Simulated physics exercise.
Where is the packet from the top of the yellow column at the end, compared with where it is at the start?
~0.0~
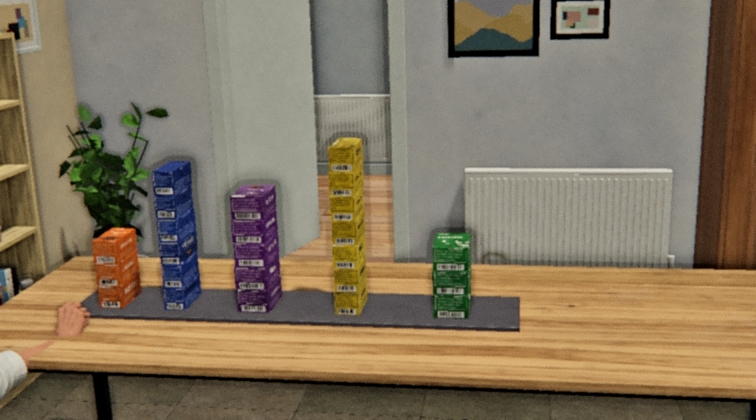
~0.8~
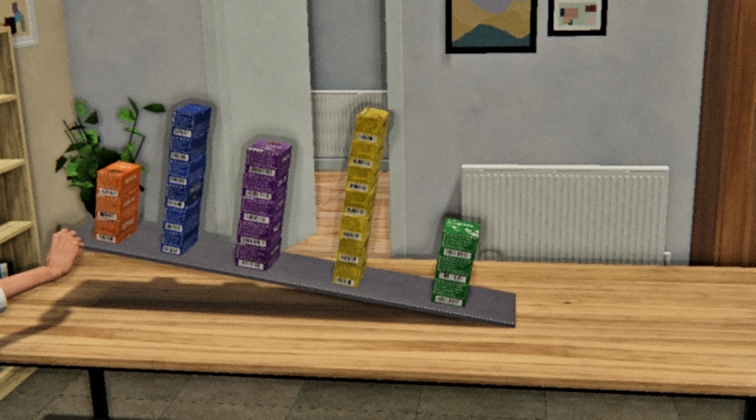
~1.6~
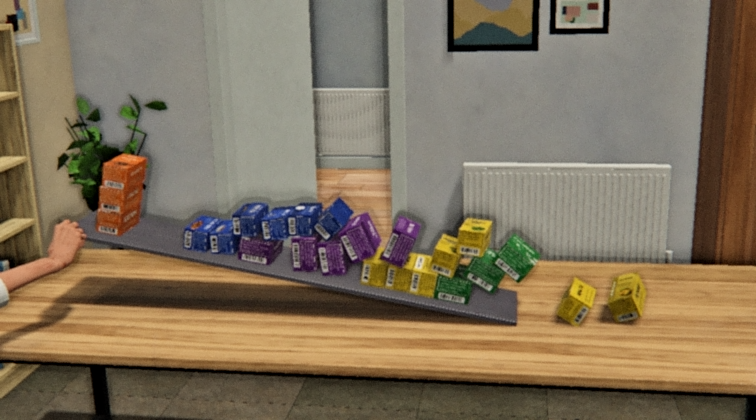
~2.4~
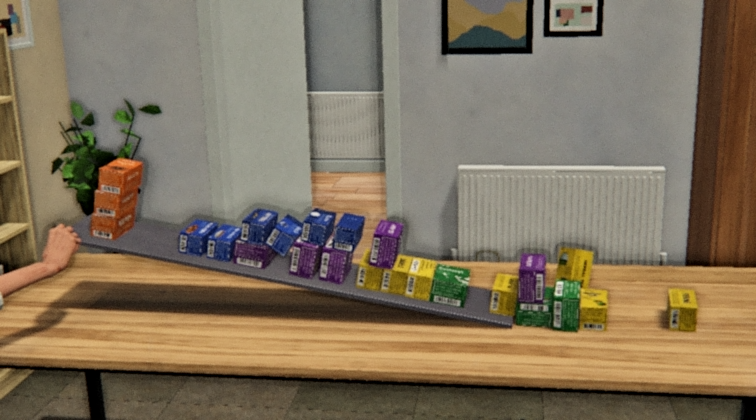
At the start it sits at the top of the tallest column, on the board. At the end it rests on the table, well to the right of the board and apart from the other fallen packets.
